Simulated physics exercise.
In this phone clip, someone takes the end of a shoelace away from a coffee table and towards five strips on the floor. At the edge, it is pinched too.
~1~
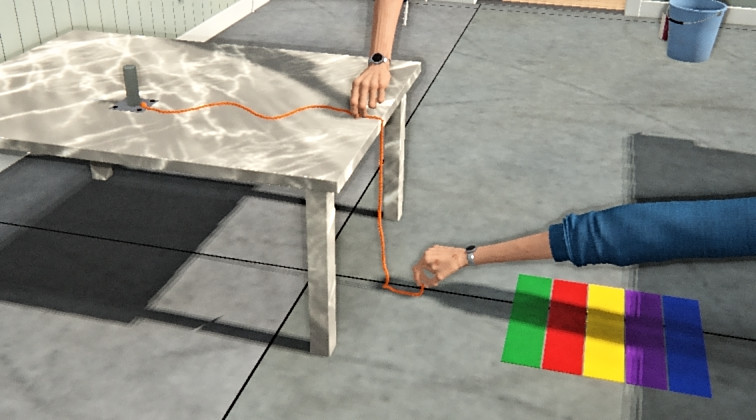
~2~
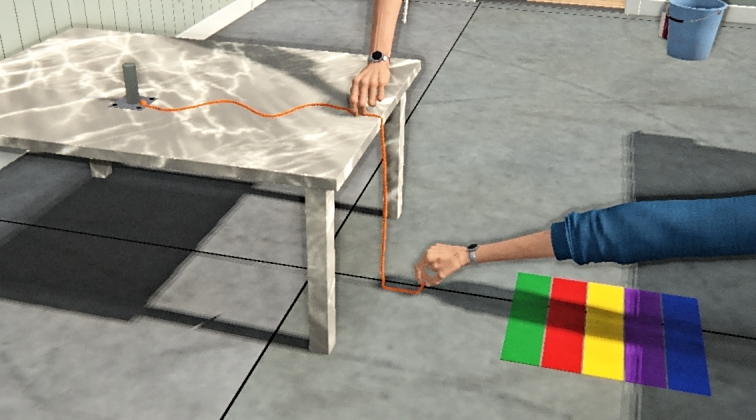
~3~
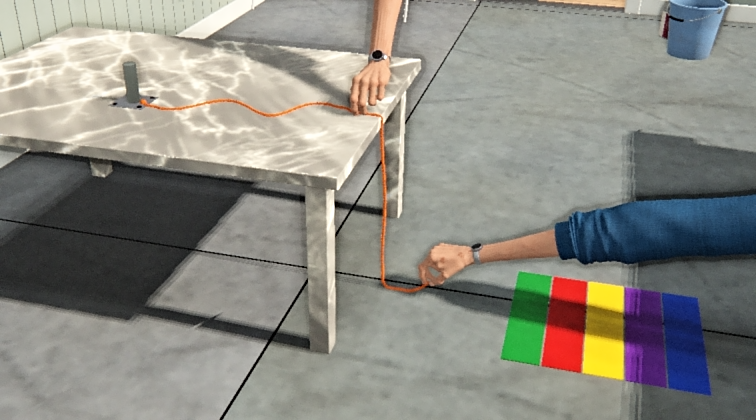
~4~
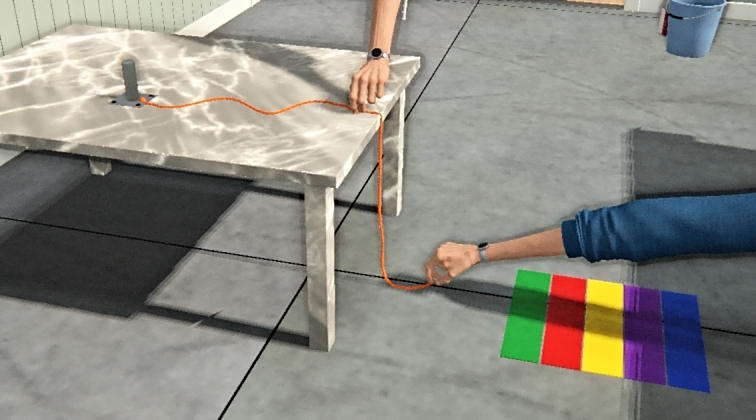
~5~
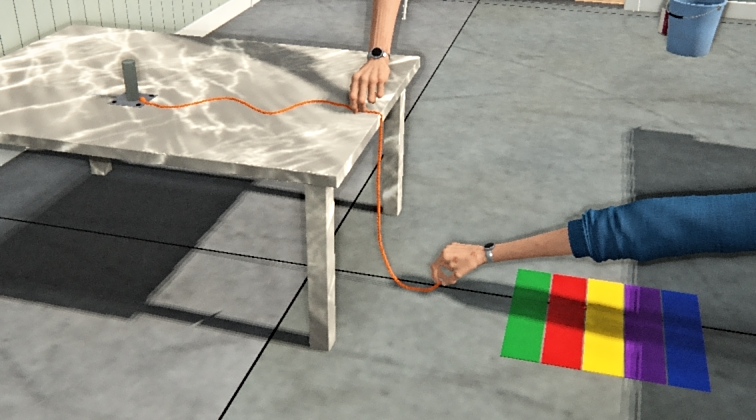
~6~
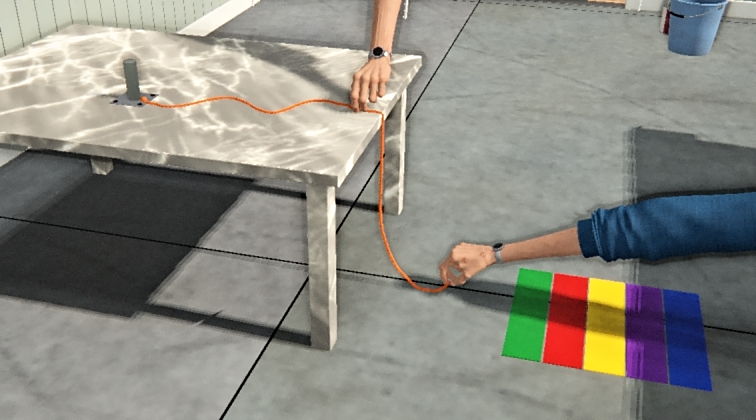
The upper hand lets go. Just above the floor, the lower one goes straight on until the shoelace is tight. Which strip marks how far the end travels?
The yellow strip.
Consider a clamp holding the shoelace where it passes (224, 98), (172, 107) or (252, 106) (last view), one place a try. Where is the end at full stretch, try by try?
Result per try (px, approx.): (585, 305); (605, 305); (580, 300).
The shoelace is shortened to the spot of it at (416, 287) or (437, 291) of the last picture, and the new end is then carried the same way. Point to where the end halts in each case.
First try: Near (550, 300). Second try: Near (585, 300).
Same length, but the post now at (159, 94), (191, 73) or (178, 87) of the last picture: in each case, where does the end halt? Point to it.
Try 1 about (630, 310), try 2 about (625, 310), try 3 about (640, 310).
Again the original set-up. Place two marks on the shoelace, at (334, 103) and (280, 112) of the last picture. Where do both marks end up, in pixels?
They go to (377, 117) and to (310, 111).
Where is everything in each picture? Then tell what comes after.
The first picture shows end (423, 284); green (523, 347); red (563, 353); yellow (604, 360); purple (646, 367); blue (689, 374).
The second picture shows end (425, 282); shoelace through (171, 110) (247, 107) (305, 106) (380, 120) (385, 199) (382, 266).
The third picture shows end (429, 282).
The fourth picture shows end (435, 281); shoelace through (170, 107) (246, 104) (305, 103) (379, 117) (379, 195) (382, 262).
The fifth picture shows end (441, 281).
The sixth picture shows end (450, 282); shoelace through (172, 107) (248, 103) (306, 102) (381, 116) (380, 194) (393, 262).
Early on, end near (552, 297); over red.
Midway, end near (587, 303); over red.
At the end of the slack, end near (609, 306); over yellow. It halts on the yellow strip.
